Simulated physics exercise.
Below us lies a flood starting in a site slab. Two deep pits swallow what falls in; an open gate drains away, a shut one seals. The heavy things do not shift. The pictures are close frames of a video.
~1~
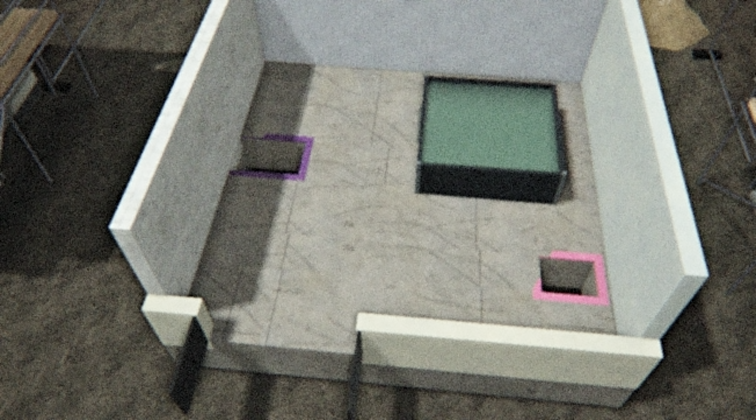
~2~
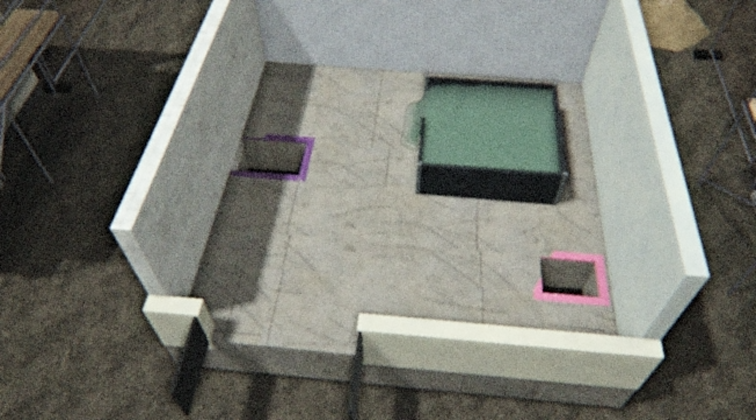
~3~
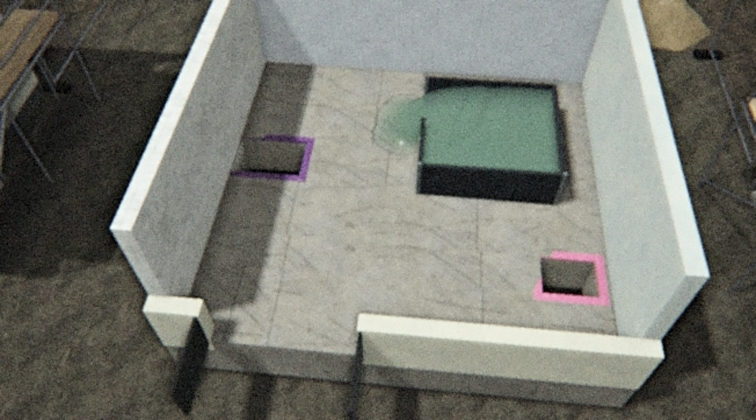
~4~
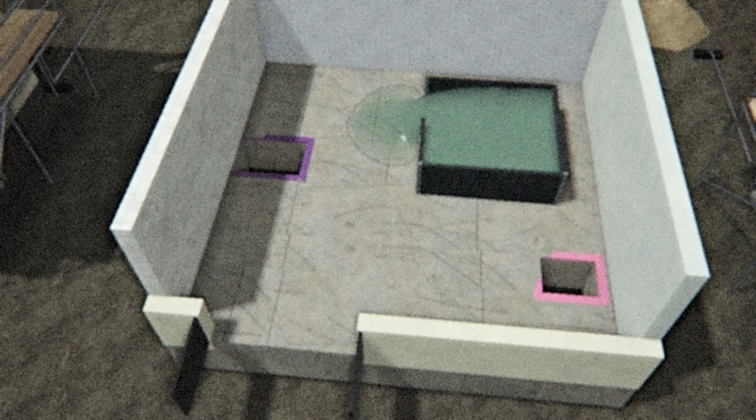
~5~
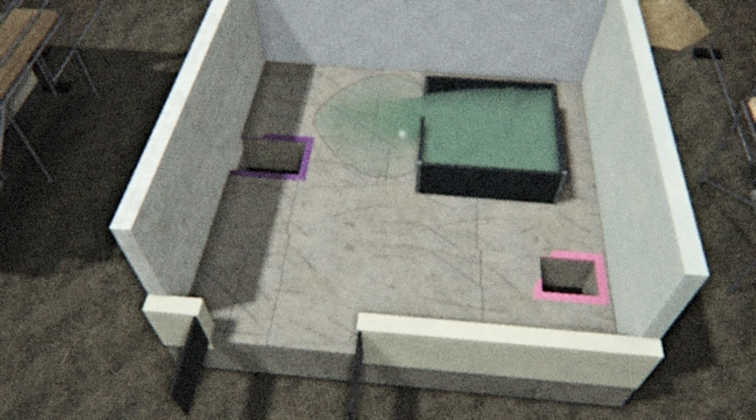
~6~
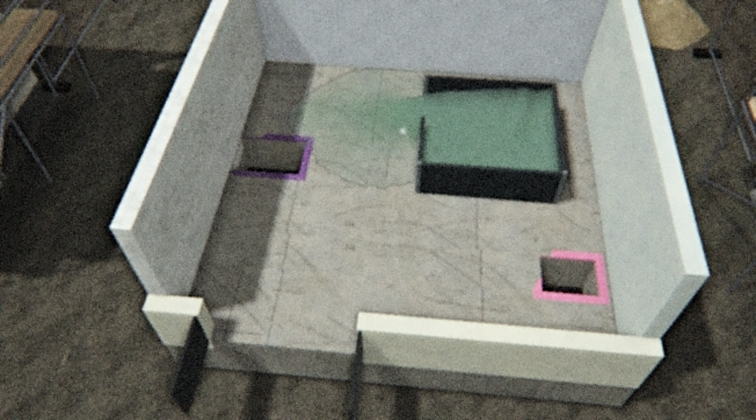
Green water pouring from the left side of a dark-walled tank and spreading leftward across a pale slab between low walls.
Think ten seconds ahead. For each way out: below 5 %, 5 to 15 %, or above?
One by one: The gate takes not even 5 %; the pink pit takes not even 5 %; the purple pit takes above 15 %.
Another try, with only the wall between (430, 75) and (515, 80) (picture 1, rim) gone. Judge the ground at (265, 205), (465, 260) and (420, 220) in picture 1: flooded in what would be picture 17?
In that order: Clear, dry, clear.
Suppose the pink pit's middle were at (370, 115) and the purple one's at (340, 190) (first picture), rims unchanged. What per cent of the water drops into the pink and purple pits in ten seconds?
Per cent: Pink 50, purple 6.
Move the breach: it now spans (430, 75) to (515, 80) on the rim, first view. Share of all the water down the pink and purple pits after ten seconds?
Parts in a hundred: Pink 20, purple 30.
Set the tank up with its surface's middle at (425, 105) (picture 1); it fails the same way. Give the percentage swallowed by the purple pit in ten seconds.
Per cent: Purple 55.
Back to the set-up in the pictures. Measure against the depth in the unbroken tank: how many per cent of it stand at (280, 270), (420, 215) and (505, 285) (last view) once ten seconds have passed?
In that order: 2, 0 and 0 per cent.
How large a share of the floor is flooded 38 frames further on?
About 45 per cent.
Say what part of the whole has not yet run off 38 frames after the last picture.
I make it 64 per cent.
A moment on, water covers 25 % of the floor; the gate 0 %, the pink pit 0 %, the purple pit 2 %.
Next, water covers 30 % of the floor; the gate 0 %, the pink pit 0 %, the purple pit 6 %.
Then, water covers 35 % of the floor; the gate 0 %, the pink pit 0 %, the purple pit 16 %.
Later, water covers 45 % of the floor; the gate 0 %, the pink pit 0 %, the purple pit 35 %.
In the end, water covers 60 % of the floor; the gate 1 %, the pink pit 0 %, the purple pit 50 %.
